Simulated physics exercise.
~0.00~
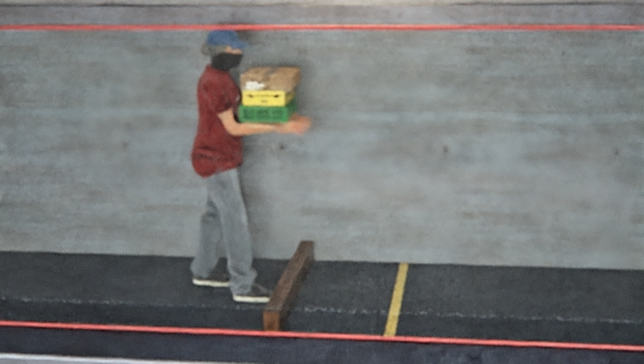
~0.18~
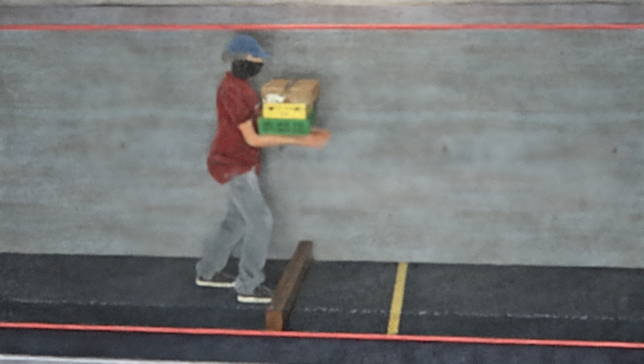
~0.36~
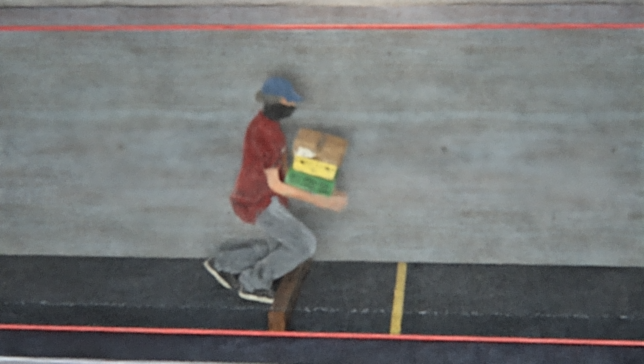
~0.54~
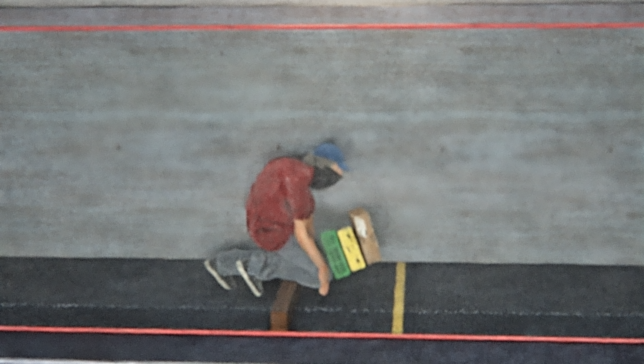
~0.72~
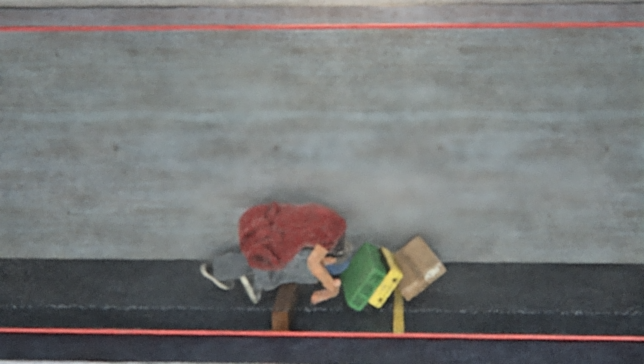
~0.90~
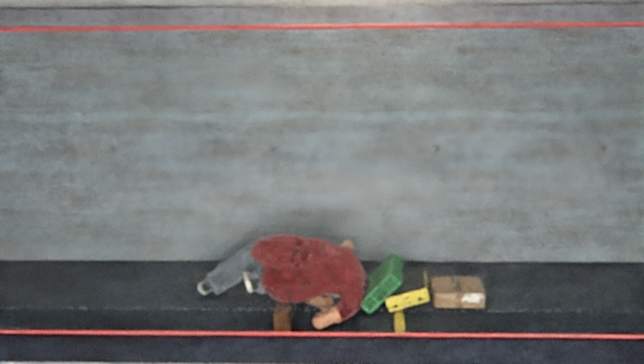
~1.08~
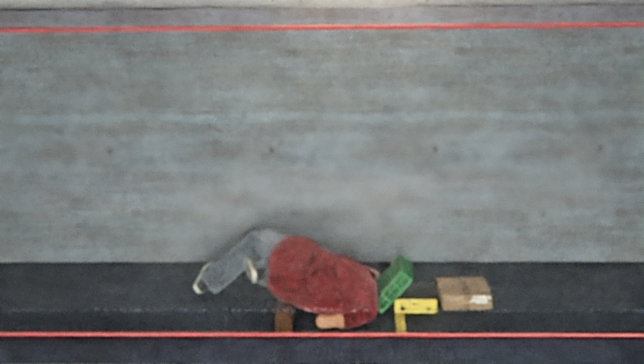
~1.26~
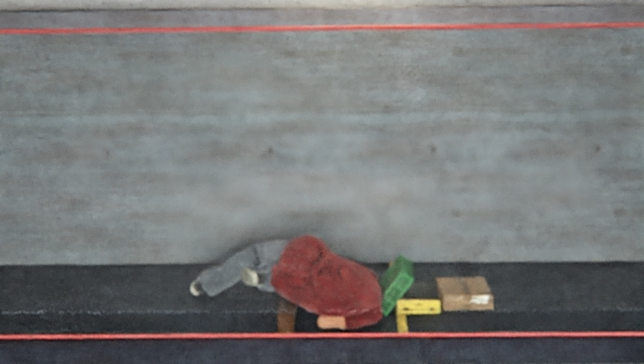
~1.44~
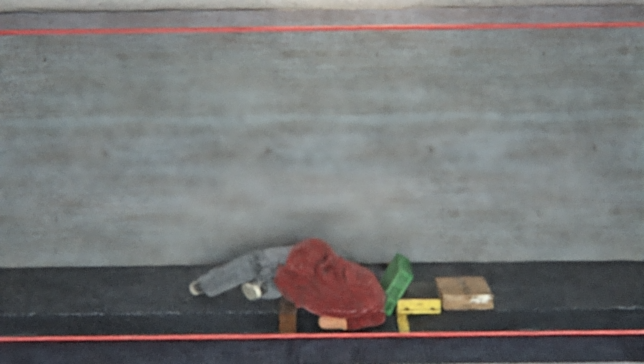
Porter in red shirt collapsing forward over a low rail, spilling boxes past a yellow line, head ending short of it.
